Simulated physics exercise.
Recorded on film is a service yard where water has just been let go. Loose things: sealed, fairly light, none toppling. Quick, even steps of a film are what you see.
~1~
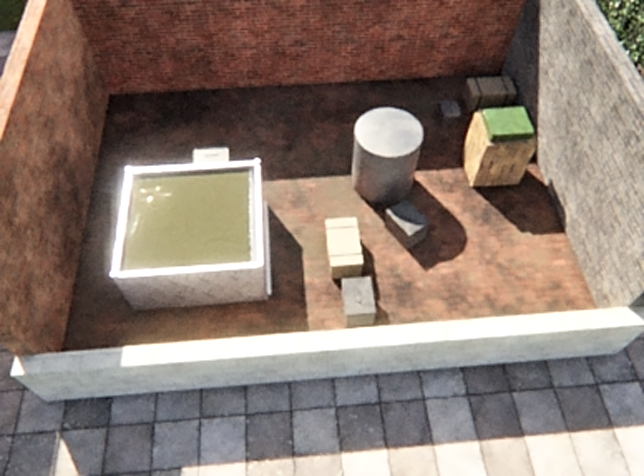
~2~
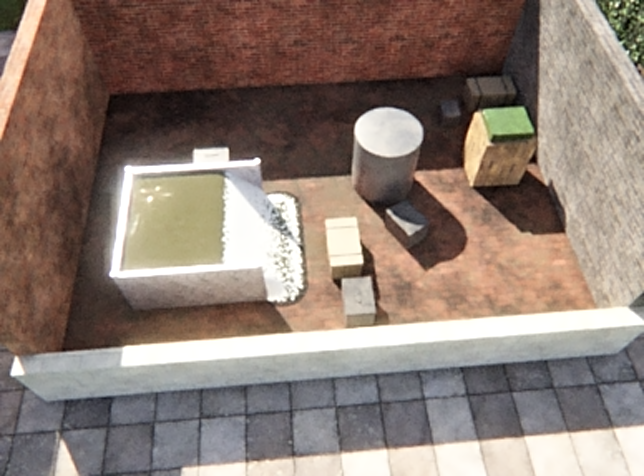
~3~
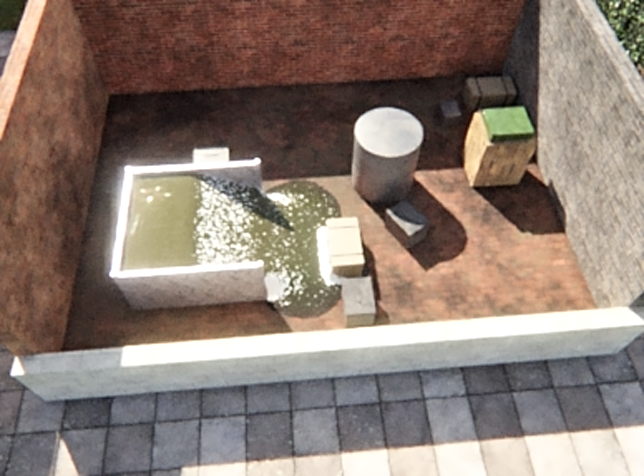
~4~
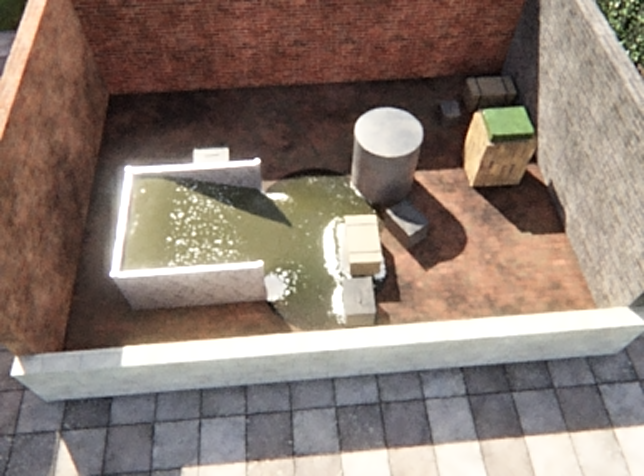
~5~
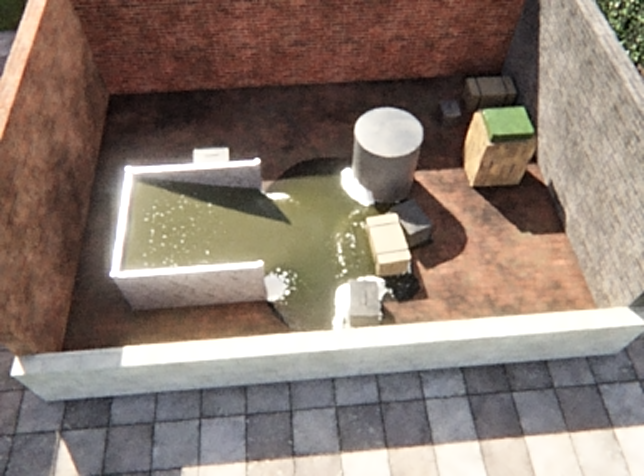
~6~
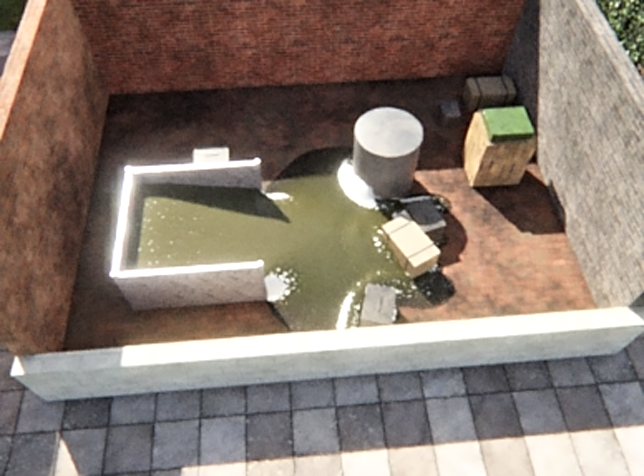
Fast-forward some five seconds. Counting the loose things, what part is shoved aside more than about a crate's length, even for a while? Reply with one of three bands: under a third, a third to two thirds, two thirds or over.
Two thirds or over.
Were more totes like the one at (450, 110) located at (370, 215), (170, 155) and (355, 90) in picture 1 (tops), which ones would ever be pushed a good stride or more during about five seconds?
Outcome per entry: Knocked aside / stays where it is / knocked aside.
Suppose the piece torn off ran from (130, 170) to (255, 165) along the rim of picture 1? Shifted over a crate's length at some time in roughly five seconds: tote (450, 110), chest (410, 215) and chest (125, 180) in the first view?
The first: Went past that; the second: Fell short; the third: Went past that.
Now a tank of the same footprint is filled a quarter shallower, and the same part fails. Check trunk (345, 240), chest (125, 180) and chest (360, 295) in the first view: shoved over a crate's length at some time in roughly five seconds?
First one reached the mark, second one stopped before it, third one reached the mark.
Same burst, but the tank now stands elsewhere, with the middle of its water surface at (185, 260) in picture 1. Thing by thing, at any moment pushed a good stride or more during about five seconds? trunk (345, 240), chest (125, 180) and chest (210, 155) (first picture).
First displaced far, then never went far, then never went far.
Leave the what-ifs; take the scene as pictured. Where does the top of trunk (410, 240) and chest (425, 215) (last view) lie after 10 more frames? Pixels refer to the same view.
At about (568, 244) and (561, 196).
A moment on, 3 of 8 are well off their spots; 0 afloat.
Next, 3 of 8 are well off their spots; 3 afloat.
Later, 5 of 8 are well off their spots; 5 afloat.
In the end, 6 of 8 are well off their spots, and 6 have been at some point; 5 afloat.
